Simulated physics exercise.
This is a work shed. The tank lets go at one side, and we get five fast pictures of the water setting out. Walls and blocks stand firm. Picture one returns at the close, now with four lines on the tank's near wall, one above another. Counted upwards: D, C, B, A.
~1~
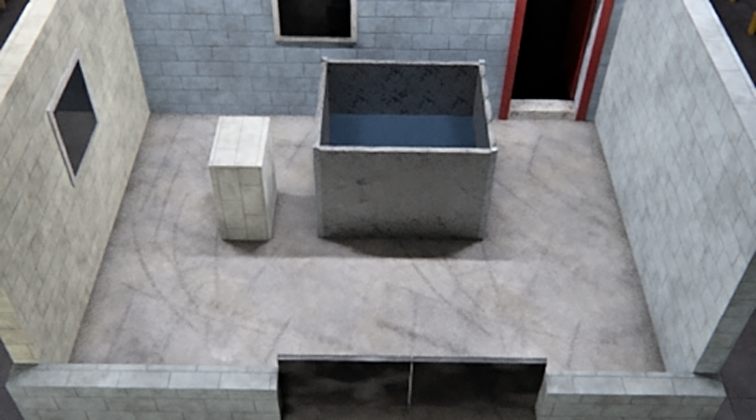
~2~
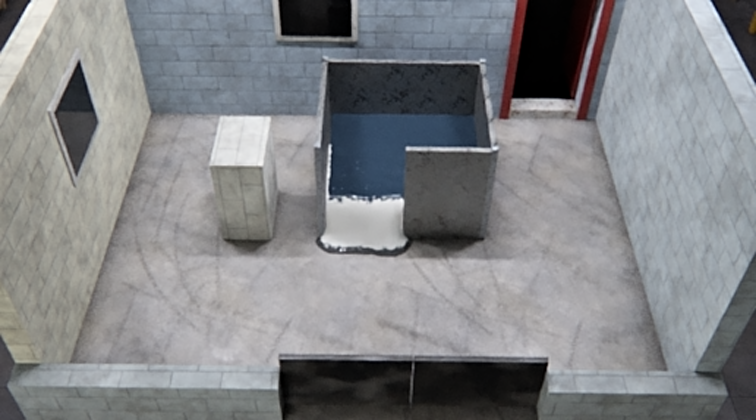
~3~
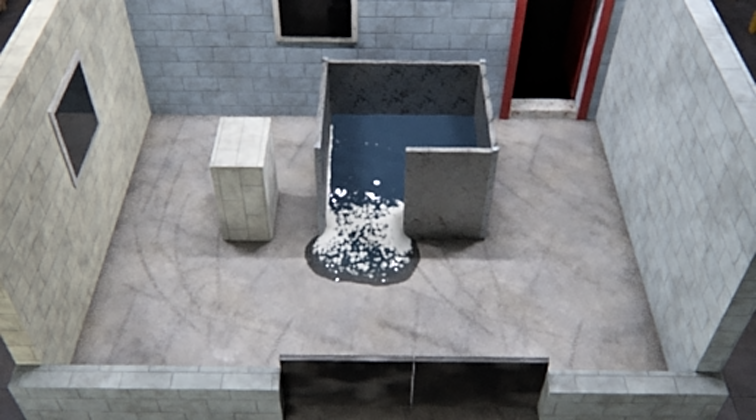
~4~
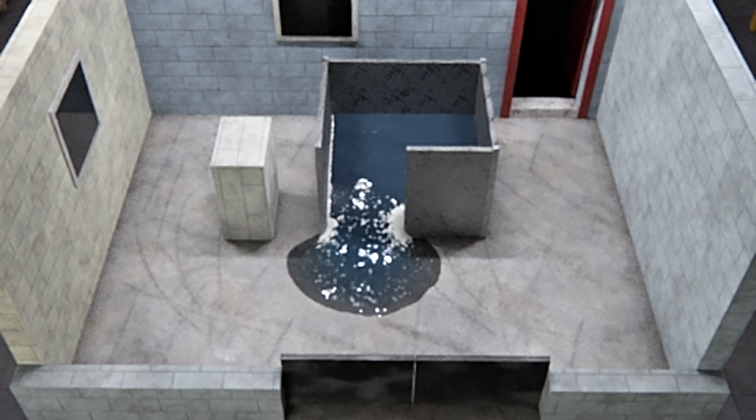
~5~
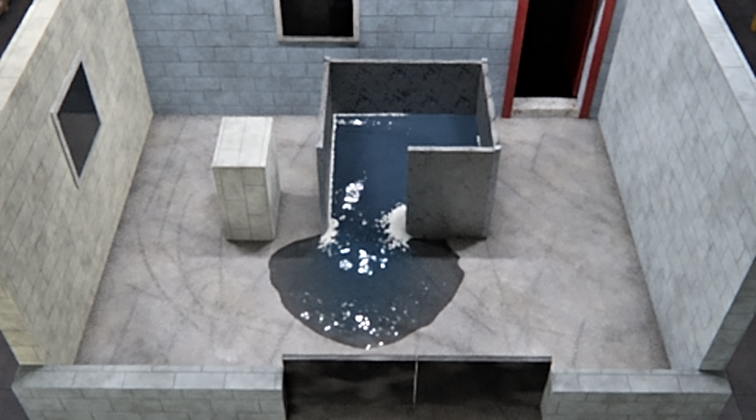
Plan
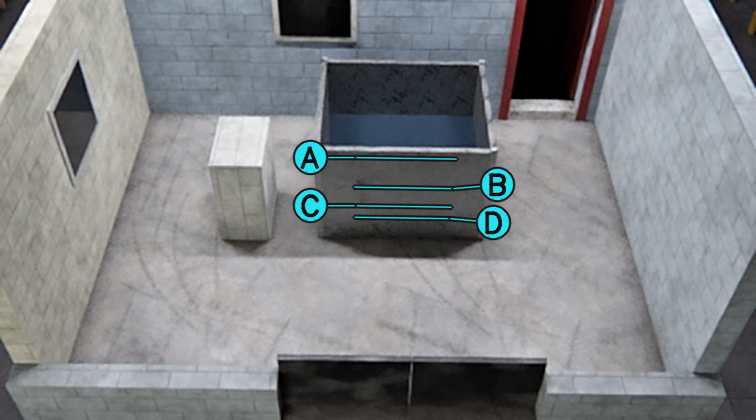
Work shed with a red doorway, water pouring from the opened front left of a grey tank and spreading across the floor.
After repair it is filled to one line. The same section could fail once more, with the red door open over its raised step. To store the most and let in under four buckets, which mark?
Level B just does it.
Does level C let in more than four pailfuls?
No.
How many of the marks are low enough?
Three of the four.
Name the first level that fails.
That would be A.
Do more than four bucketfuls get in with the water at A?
Yes.
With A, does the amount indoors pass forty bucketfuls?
No, it does not.
On the marked copy, A at (405, 158); B at (403, 187); C at (402, 206); D at (402, 217); from the bottom up D, C, B, A.
With A, about 14 bucketfuls get in.
With B, a splash gets over, under a bucket.
With C, nothing gets over.
With D, nothing gets over.
